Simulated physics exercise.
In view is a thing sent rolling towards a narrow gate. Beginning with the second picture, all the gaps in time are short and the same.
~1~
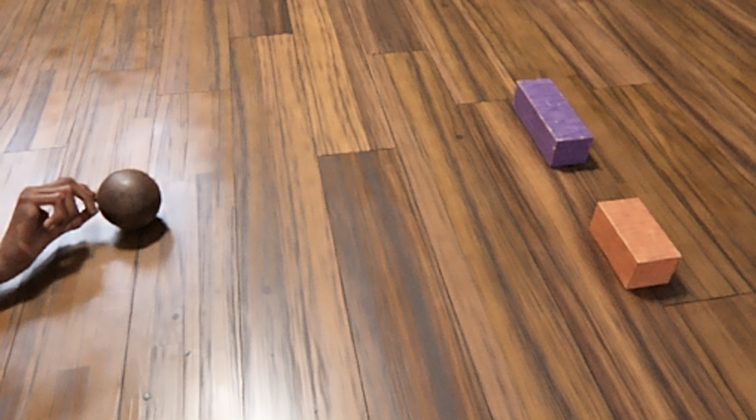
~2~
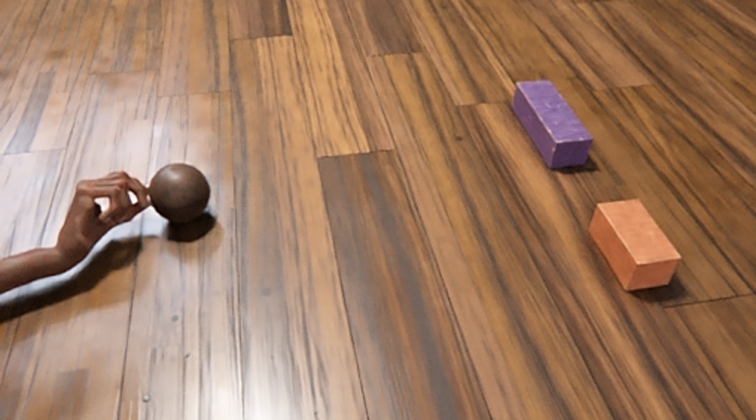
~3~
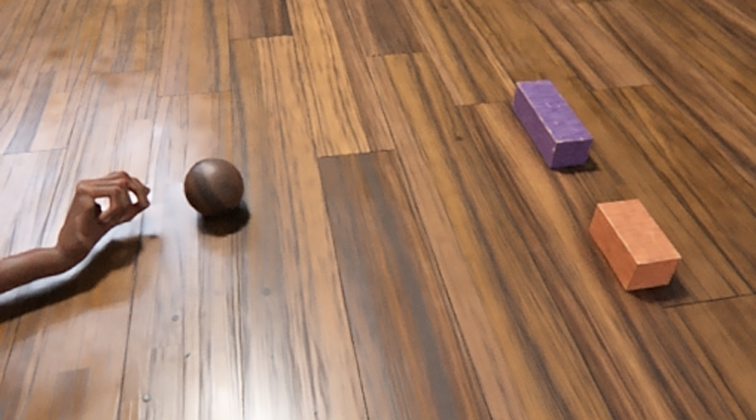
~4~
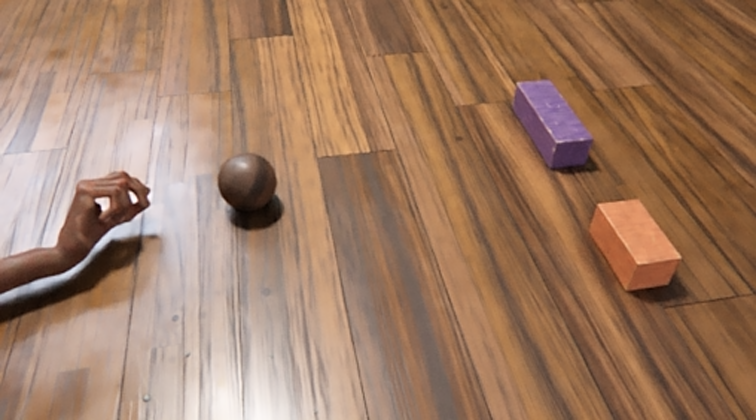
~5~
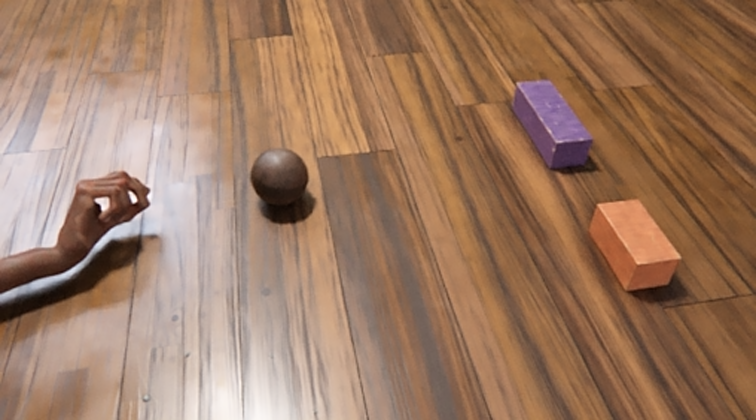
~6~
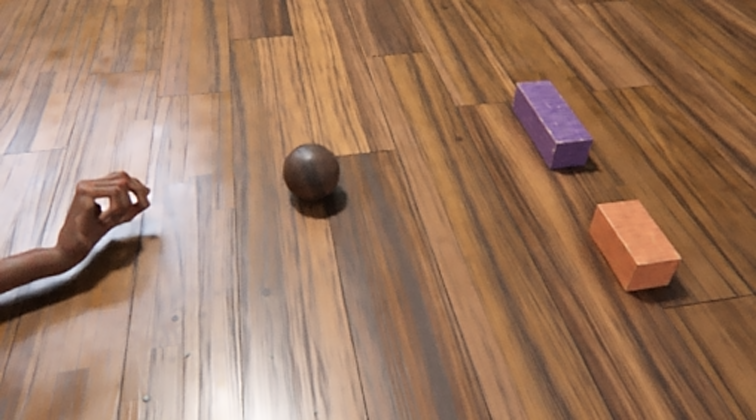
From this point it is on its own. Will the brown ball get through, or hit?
Here the brown ball is stopped.
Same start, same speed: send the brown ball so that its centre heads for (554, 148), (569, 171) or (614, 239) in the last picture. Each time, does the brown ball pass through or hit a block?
First it can't get by, second it slips through, third it can't get by.
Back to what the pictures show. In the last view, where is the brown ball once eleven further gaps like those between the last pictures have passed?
In the last view, close to pixel (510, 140).
Then, 0.24 s past the last view, brown ball heading on near (431, 153).
Then, 0.60 s past the last view, brown ball coming back near (510, 136).
Then, 1.08 s past the last view, brown ball coming back near (485, 131).
Finally, the brown ball bounces off.
